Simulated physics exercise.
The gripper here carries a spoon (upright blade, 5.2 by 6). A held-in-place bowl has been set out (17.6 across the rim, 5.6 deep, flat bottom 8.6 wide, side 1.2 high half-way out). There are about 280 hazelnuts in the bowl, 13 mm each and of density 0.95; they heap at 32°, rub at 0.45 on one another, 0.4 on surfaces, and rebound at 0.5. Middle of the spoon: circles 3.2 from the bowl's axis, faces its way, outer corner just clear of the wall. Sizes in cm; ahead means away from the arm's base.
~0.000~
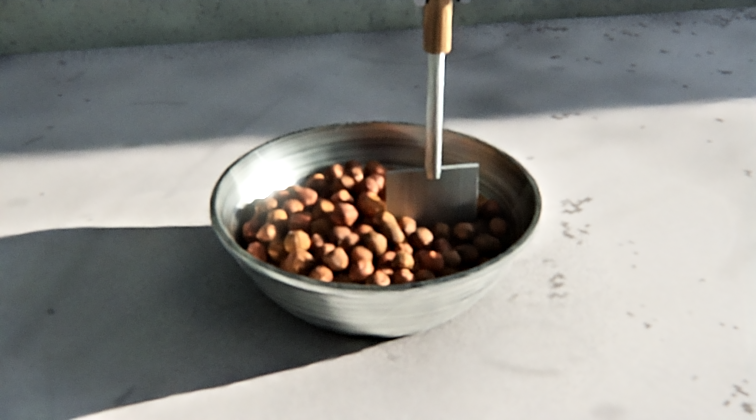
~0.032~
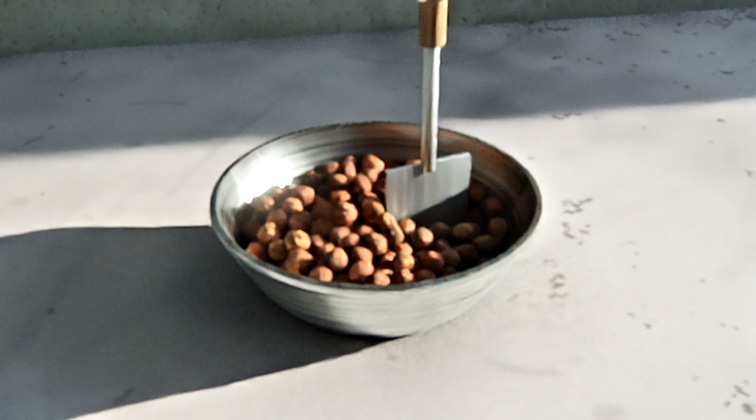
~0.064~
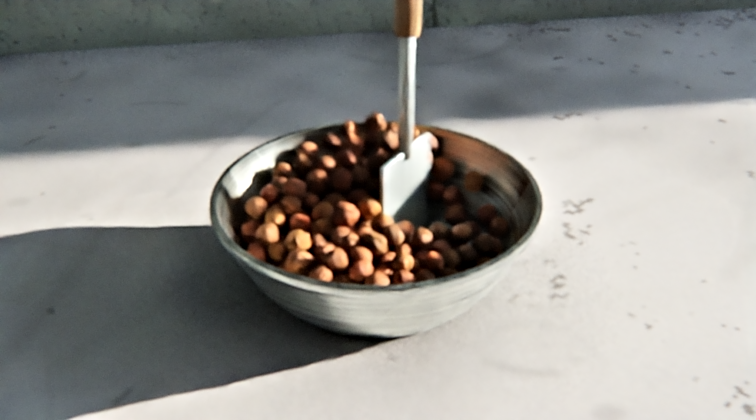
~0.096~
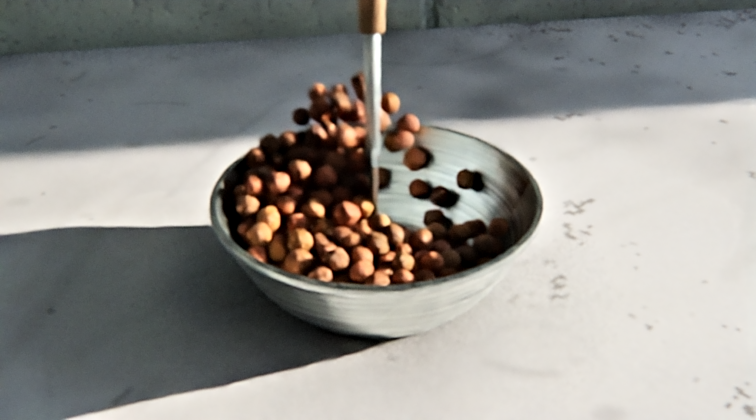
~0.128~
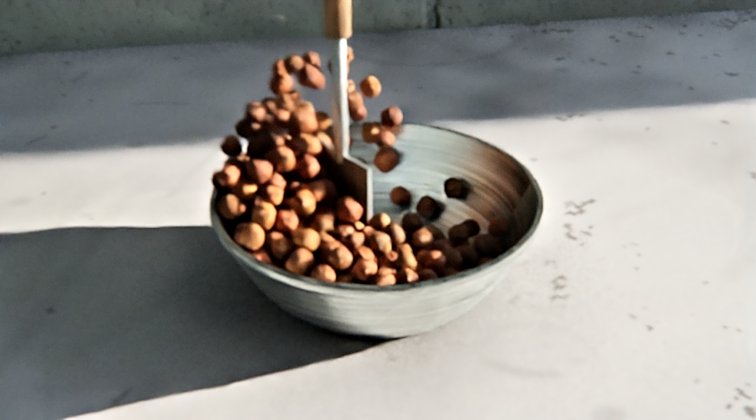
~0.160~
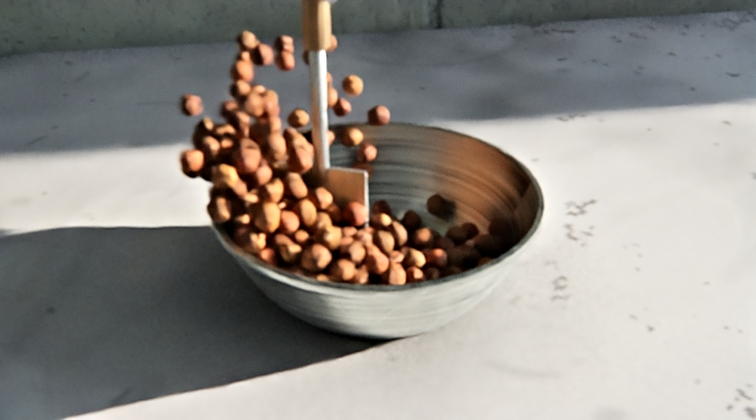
Metal bowl of hazelnuts on a grey surface as a wooden-handled flat blade sweeps leftward through them, piling and flinging nuts upward.
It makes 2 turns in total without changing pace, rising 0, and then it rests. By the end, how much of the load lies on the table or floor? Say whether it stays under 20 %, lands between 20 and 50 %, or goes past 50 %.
It goes past 50 %.
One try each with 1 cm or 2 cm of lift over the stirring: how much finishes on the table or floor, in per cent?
It comes to about 60 per cent and about 55 per cent.
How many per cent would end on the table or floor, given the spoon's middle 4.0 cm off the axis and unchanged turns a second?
That would make it around 70 percent.
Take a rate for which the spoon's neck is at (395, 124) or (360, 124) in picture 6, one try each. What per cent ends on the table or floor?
It comes to close to 35 per cent and close to 50 per cent.
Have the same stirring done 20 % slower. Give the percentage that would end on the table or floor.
55 %.
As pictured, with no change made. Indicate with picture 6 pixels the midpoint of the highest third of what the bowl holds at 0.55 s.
Near pixel (282, 258).
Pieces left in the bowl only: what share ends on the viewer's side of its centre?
Around 45 percent of it.
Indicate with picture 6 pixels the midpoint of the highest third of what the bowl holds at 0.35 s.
Upper-third centre: Approx. (475, 164) px.
By 0.35 s, 13° round, highest piece 12 above the table; 142 in the bowl, 75 on the table or floor, 68 in flight or on the tool.
By 0.55 s, 229° round, highest piece 8 above the table; 167 on the table or floor, 107 in the bowl, 11 in flight or on the tool.
By 0.85 s, 0° round, highest piece 6 above the table; 190 on the table or floor, 95 in the bowl.
By 1.55 s, 0° round, highest piece 4 above the table; 190 on the table or floor, 95 in the bowl.
Final count, 190 on the table or floor, 95 in the bowl. That is 67 % on the table or floor.
